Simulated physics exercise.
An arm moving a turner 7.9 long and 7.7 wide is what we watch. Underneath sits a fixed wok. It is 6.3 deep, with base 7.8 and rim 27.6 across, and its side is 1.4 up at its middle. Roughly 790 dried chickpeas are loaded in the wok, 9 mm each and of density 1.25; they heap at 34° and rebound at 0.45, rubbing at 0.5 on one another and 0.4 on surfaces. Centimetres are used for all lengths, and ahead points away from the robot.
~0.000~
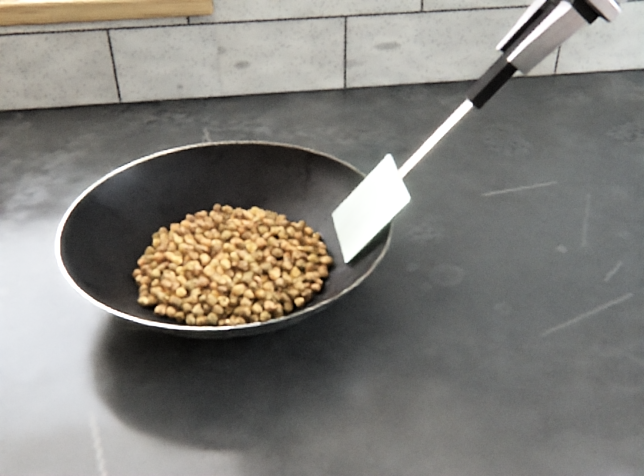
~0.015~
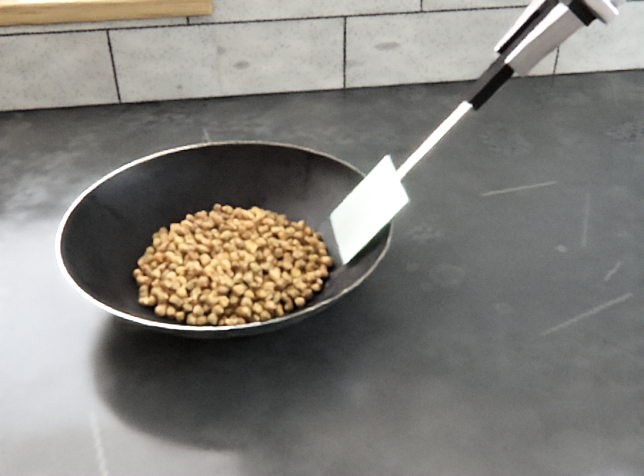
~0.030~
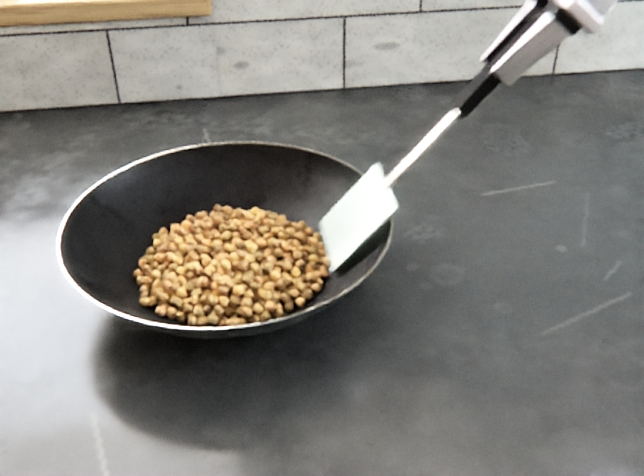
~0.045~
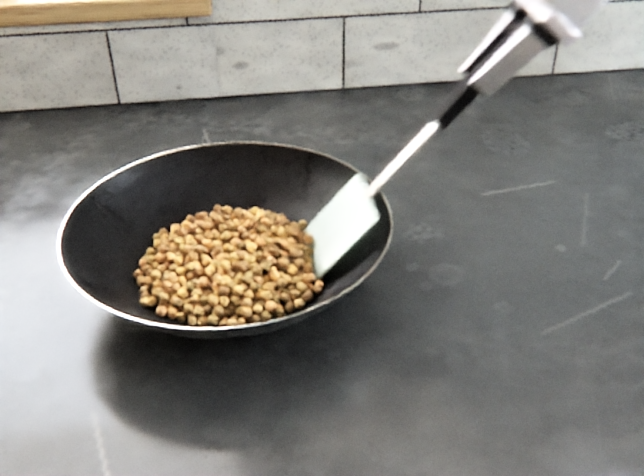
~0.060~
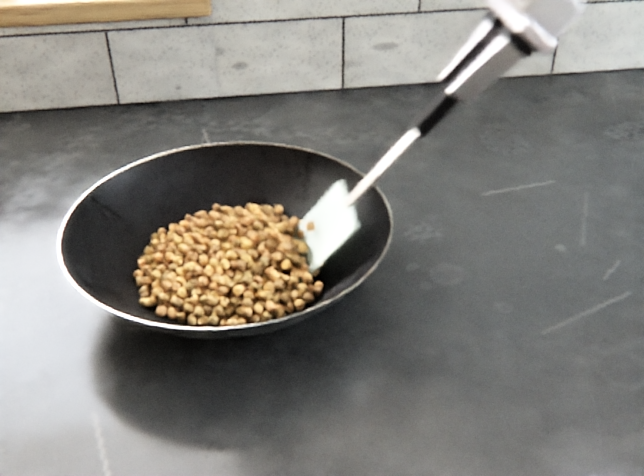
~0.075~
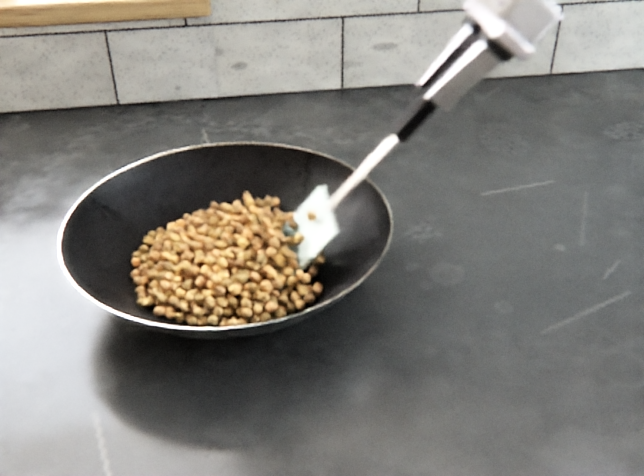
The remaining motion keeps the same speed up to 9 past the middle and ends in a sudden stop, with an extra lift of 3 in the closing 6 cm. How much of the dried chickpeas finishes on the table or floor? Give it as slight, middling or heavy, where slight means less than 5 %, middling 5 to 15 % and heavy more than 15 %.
Heavy.
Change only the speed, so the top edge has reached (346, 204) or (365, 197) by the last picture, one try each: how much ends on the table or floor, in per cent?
First try around 25 %, second try around 10 %.
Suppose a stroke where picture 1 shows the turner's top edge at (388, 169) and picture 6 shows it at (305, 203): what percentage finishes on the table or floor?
Close to 35 in a hundred.
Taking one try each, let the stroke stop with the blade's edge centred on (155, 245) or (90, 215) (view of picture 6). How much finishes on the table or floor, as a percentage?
Respectively about 15 and 40 percent end on the table or floor.
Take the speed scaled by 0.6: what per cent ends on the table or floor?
The share would be near 15 in a hundred.
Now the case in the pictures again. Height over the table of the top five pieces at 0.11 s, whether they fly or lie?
Somewhere near 7 cm, I'd say.
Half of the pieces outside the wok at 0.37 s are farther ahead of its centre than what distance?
The distance is about 26 cm.
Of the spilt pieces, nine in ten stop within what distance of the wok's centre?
That works out to near 65 cm.
After 0.11 s, sloping 49°, highest piece 9 above the table; 788 in the wok.
After 0.15 s, sloping 49°, highest piece 11 above the table; 788 in the wok.
After 0.37 s, sloping 49°, highest piece 12 above the table; 546 in the wok, 72 on the table or floor, 170 on the blade or in flight.
After 1.42 s, sloping 49°, highest piece 5 above the table; 546 in the wok, 242 on the table or floor.
At rest, 546 in the wok, 242 on the table or floor. That is 31 % on the table or floor.
